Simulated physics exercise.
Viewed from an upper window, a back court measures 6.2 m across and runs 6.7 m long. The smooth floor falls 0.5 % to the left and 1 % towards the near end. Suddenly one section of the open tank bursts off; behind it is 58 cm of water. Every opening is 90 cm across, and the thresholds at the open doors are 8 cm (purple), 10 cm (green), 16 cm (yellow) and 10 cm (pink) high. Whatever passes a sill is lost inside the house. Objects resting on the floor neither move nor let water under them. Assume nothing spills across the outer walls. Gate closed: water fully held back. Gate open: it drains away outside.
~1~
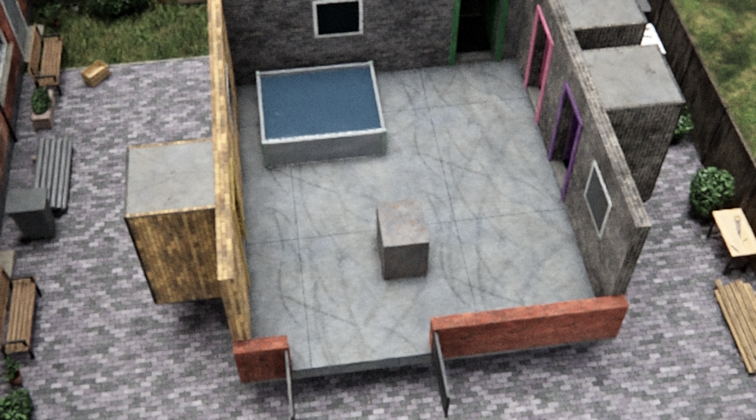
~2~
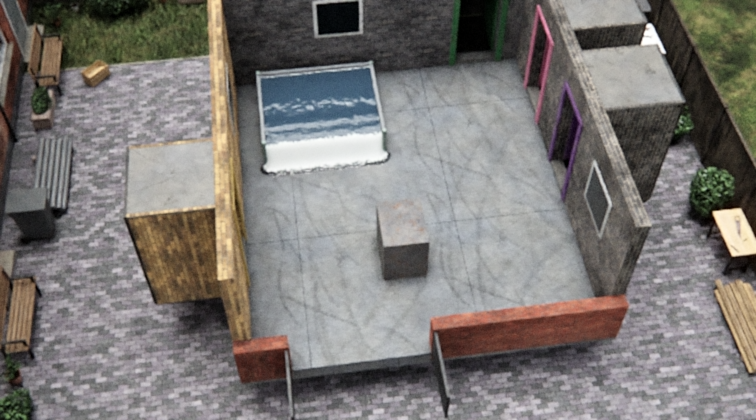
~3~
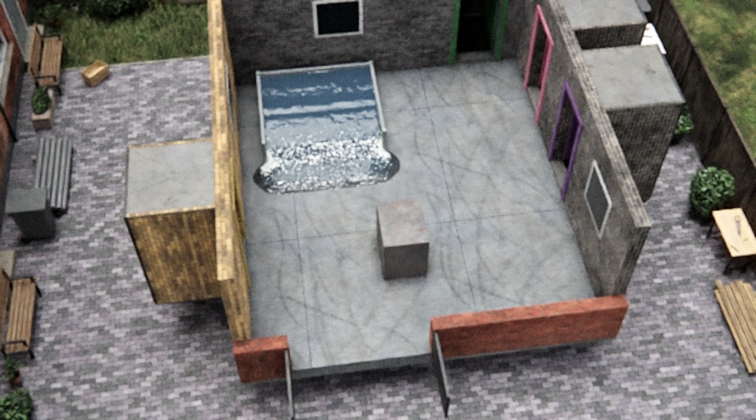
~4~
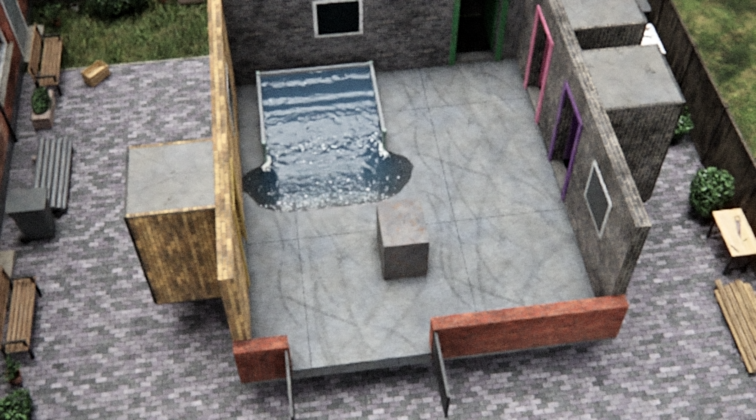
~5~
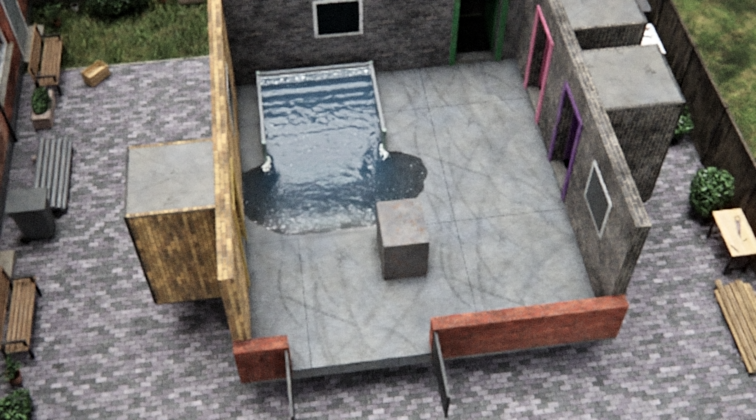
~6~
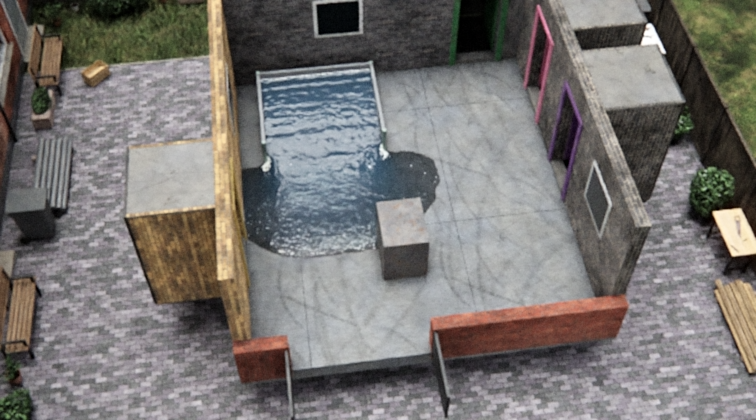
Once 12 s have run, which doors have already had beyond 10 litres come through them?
At the purple door the amount let in will fall short of the limit; at the green door the amount let in will fall short of the limit; at the yellow door the amount let in will fall short of the limit; at the pink door the amount let in will fall short of the limit.
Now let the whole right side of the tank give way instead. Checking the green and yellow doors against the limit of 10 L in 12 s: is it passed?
Log - green: Threshold topped, yellow: Threshold not reached.
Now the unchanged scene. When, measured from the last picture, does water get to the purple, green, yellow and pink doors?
Purple: 2.8 s; green: Not within the 12 s; yellow: 0.2 s; pink: 5.0 s.
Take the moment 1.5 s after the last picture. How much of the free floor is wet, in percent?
About 45 per cent.
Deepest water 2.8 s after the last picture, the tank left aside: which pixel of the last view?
Spot: Approx. (254, 362).
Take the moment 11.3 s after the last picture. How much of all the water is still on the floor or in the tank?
I'd say close to 38 percent is still there.
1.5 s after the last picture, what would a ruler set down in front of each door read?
Door by door, in cm: Purple reads 0, green reads 0, yellow reads 15, pink reads 0.
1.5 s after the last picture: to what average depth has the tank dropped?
Roughly 17 cm on average.
Then, 0.7 s after the last picture water covers 40 % of the floor and is deepest (30 cm) near (381, 235); purple door not reached, green door not reached, yellow door 11 cm at the sill, 0 L in, pink door not reached.
Then, 1.5 s after the last picture water covers 45 % of the floor and is deepest (42 cm) near (264, 351); purple door not reached, green door not reached, yellow door 15 cm at the sill, 0 L in, pink door not reached.
Then, 2.8 s after the last picture water covers 60 % of the floor and is deepest (28 cm) near (254, 362); purple door not reached, green door not reached, yellow door 10 cm at the sill, 0 L in, pink door not reached.
Then, 6.3 s after the last picture water covers 70 % of the floor and is deepest (10 cm) near (409, 281); purple door 3 cm at the sill, 0 L in, green door not reached, yellow door 7 cm at the sill, 0 L in, pink door 1 cm at the sill, 0 L in.
Then, 11.3 s after the last picture water covers 80 % of the floor and is deepest (6 cm) near (254, 362); purple door 2 cm at the sill, 0 L in, green door not reached, yellow door 5 cm at the sill, 0 L in, pink door 0 cm at the sill, 0 L in.
